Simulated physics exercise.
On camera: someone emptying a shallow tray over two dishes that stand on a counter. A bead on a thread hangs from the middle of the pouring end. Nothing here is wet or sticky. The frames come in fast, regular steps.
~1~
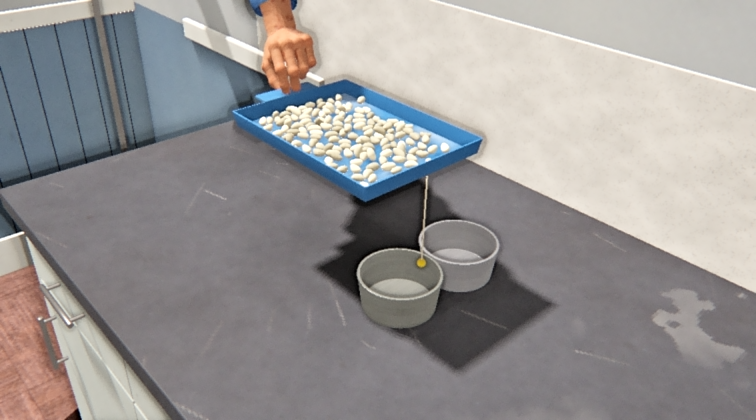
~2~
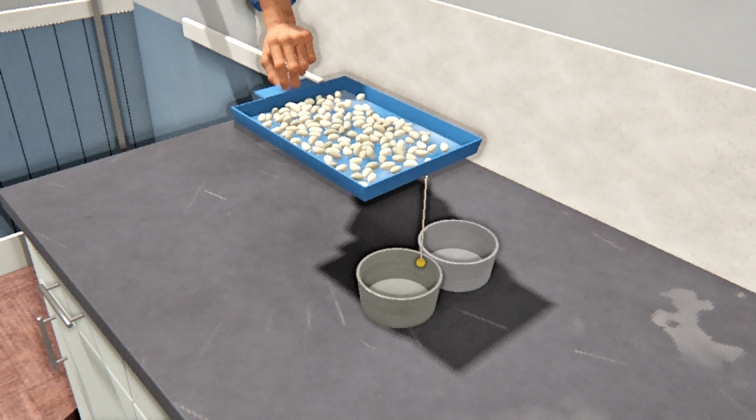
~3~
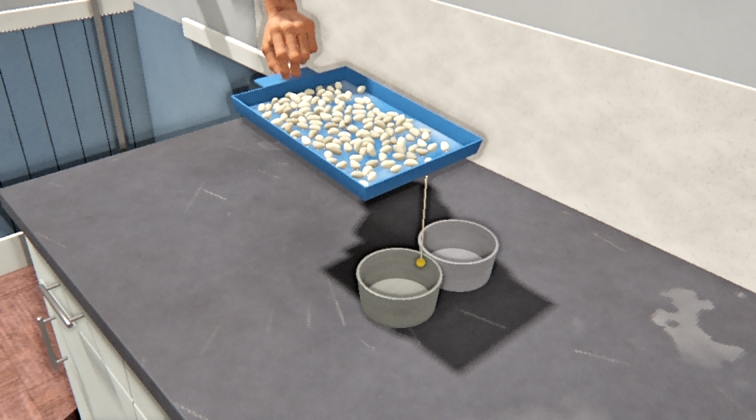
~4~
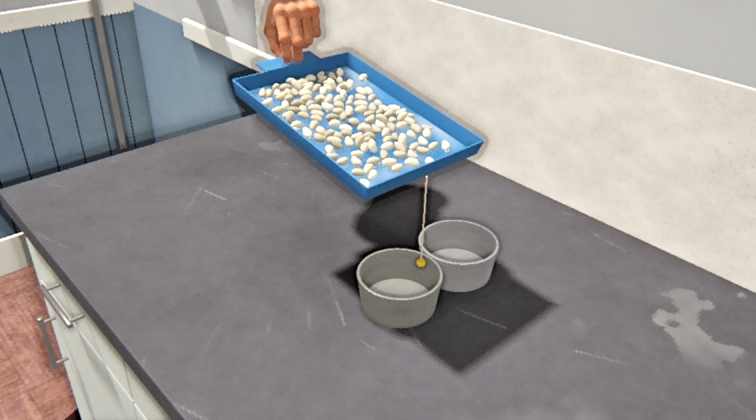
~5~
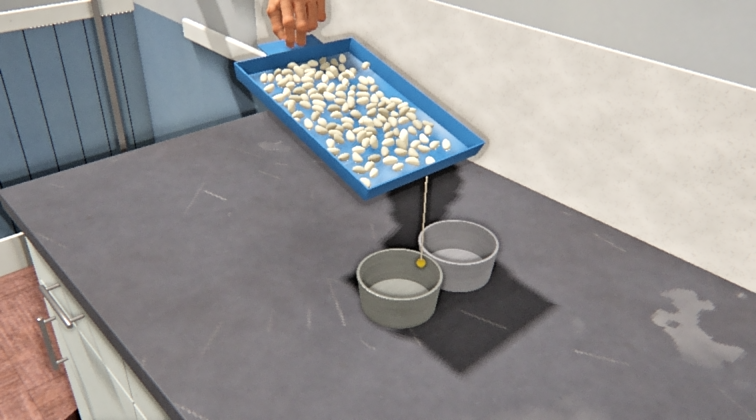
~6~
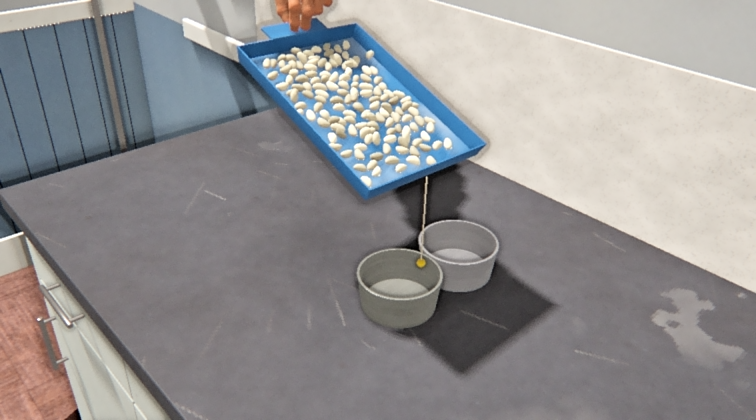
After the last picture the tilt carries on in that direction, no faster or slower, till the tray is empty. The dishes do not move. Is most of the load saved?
In the dishes lies less than half of it.
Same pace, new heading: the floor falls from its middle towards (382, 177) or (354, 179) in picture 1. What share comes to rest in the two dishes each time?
The first gives 0 %, the second 20 %.
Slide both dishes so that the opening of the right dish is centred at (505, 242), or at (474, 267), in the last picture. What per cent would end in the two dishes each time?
About 40 and 70 per cent.
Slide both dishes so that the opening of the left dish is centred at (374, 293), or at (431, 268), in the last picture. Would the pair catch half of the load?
First not half, then less than half.
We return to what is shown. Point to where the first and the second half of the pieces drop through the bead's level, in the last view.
First near (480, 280), later near (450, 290).
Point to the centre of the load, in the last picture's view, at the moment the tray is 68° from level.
At about (425, 135).
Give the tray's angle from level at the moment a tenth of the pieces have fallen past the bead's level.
At some 90 degrees.
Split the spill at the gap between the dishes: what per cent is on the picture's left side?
Close to 10 per cent.
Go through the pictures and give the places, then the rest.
In the first frame, corners of the pouring end at (366, 185) and (478, 138), level; middle of the load at (343, 134), white beans; left dish at (429, 305); right dish at (487, 270); bead on its thread at (421, 263).
In the second frame, corners of the pouring end at (365, 185) and (478, 138), level; middle of the load at (343, 132).
In the third frame, corners of the pouring end at (366, 185) and (479, 138), tipped barely, level across its low end; middle of the load at (343, 126).
In the fourth frame, corners of the pouring end at (368, 185) and (480, 140), tipped a little, level across its low end; middle of the load at (344, 117).
In the fifth frame, corners of the pouring end at (369, 186) and (481, 141), tipped clearly, level across its low end; middle of the load at (346, 109).
In the sixth frame, corners of the pouring end at (370, 186) and (482, 142), tipped clearly, level across its low end; middle of the load at (354, 99); left dish at (428, 305); right dish at (487, 270).
Soon after the last picture, tray tipped steeply; nearly all on the tray; a stray few in the air.
A little later, tray tipped past a quarter turn; about half on the tray; about a quarter outside both; about a third in the air.
Later still, tray tipped past a quarter turn; a stray few in the right dish; nearly all outside both.
At rest, tray tipped past a quarter turn; none in the left dish; a stray few in the right dish; nearly all outside both.
